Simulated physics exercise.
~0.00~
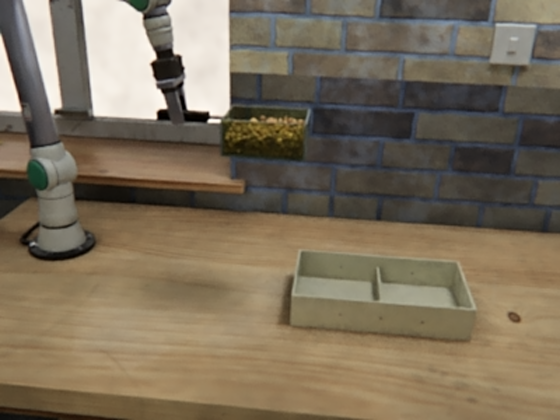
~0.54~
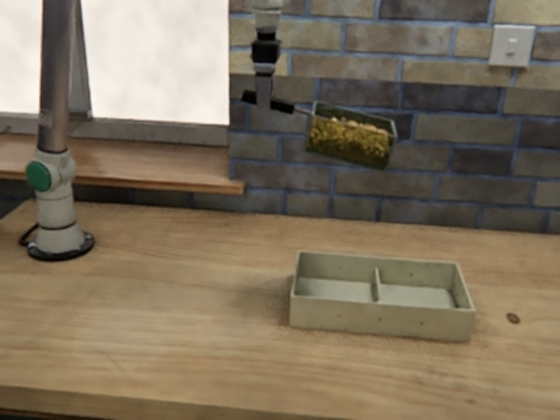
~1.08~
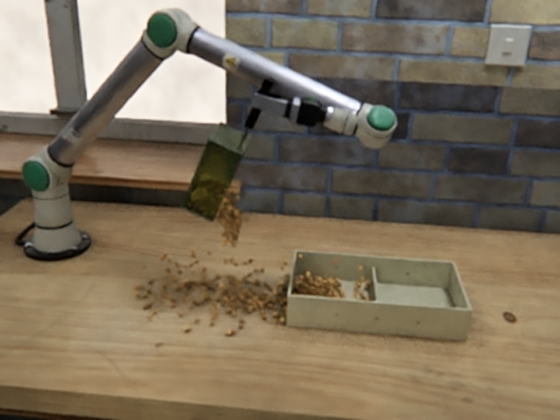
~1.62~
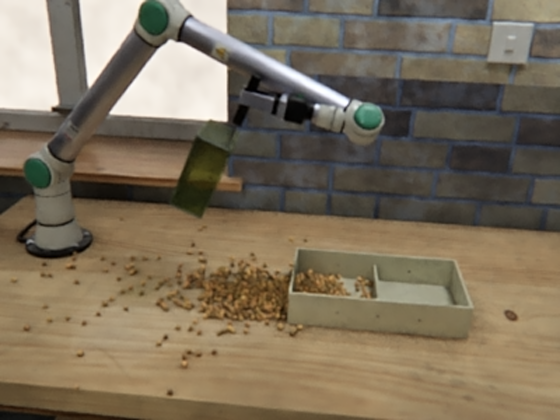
On a wooden table against a brick wall, a pale divided tray sits to the right of a jointed robot arm, which holds a clear greenish box of small tan pieces near the window ledge. The arm carries the box to the right, and it begins to tilt. It then tips steeply and swings back left, and the pieces pour out, some landing in the tray's left part but many scattering on the table beside it. Finally the emptied box hangs mouth down above a wide spill, while the tray's right part stays nearly bare.
